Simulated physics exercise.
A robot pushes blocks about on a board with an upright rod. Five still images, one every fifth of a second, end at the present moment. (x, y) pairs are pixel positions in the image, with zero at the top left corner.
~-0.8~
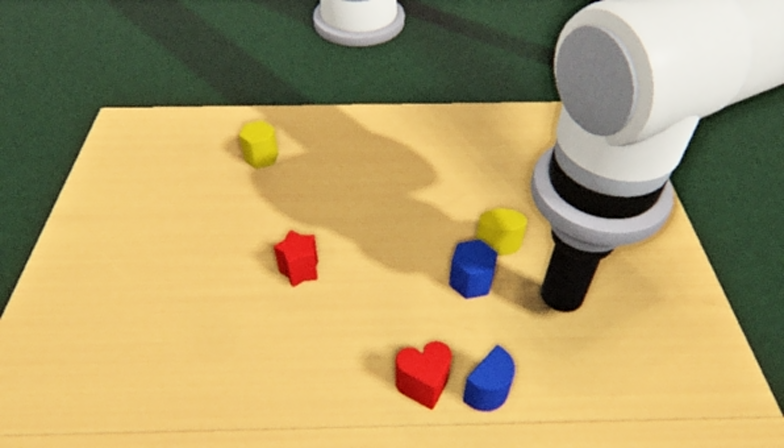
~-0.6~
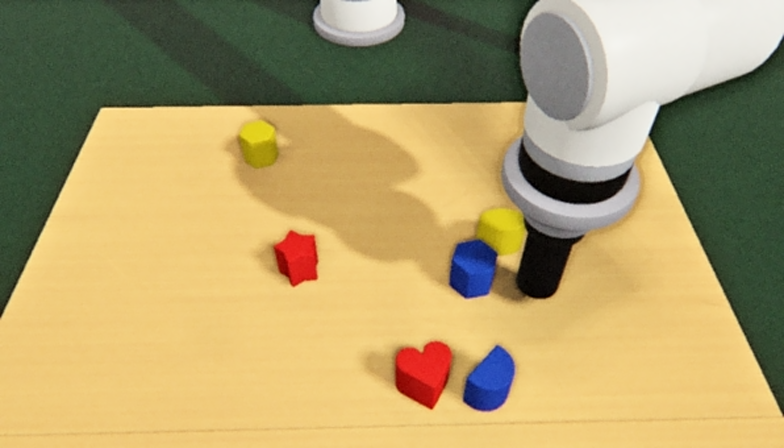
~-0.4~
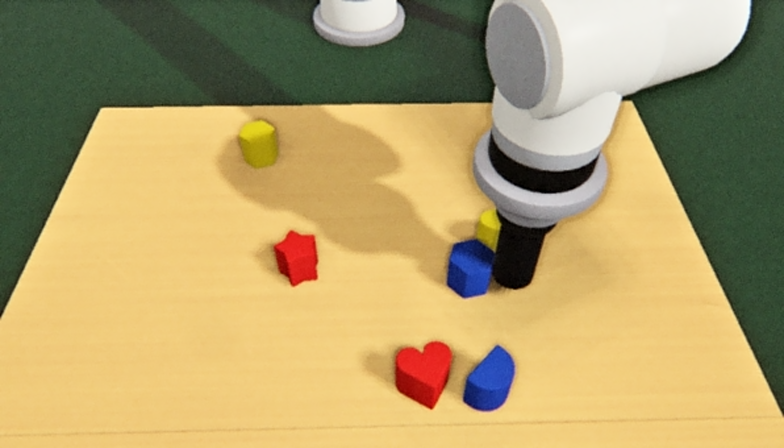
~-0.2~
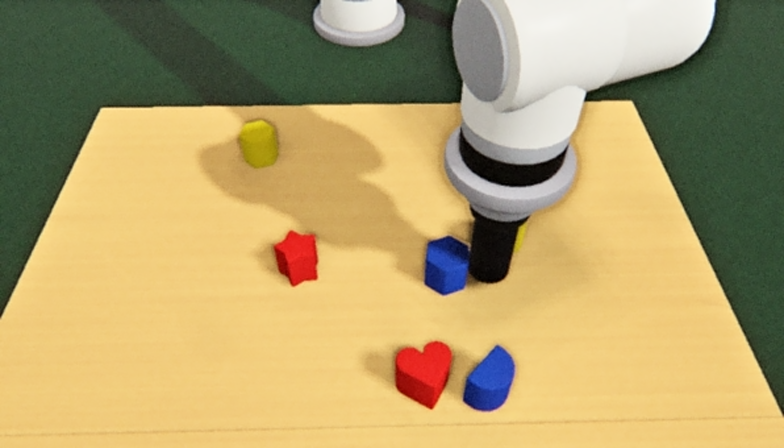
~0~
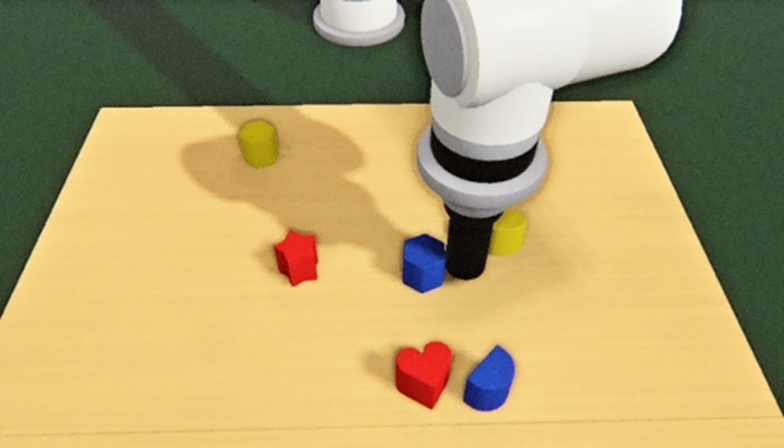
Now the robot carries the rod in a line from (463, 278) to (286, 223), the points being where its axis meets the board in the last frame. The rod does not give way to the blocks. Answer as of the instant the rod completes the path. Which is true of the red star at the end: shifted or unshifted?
When the path is over, the red star has left its spot.
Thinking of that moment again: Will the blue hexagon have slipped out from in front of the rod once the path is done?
Answer: Yes.
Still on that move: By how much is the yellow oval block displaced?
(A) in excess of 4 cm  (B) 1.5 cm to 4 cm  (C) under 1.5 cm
My pick is C.
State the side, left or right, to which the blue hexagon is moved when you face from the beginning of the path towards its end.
So, looking from the first point of the path to the last, the blue hexagon moves leftwards.
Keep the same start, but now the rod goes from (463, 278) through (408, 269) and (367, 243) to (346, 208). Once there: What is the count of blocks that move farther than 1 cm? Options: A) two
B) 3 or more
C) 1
I'll go with C - 1.
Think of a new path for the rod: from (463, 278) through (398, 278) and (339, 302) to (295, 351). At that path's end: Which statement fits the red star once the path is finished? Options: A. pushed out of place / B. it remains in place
A (pushed out of place)
The first path, step by step. One third of the way, rod at (401, 244); blue hexagon at (359, 240), turned 40° anticlockwise.
Two thirds of the way, rod at (340, 225); red star at (273, 254), turned 25° anticlockwise; blue hexagon at (310, 236), turned 100° anticlockwise.
At the end, rod at (283, 209); red star at (265, 261), turned 30° anticlockwise; blue hexagon at (296, 234), turned 135° anticlockwise; yellow oval block still.
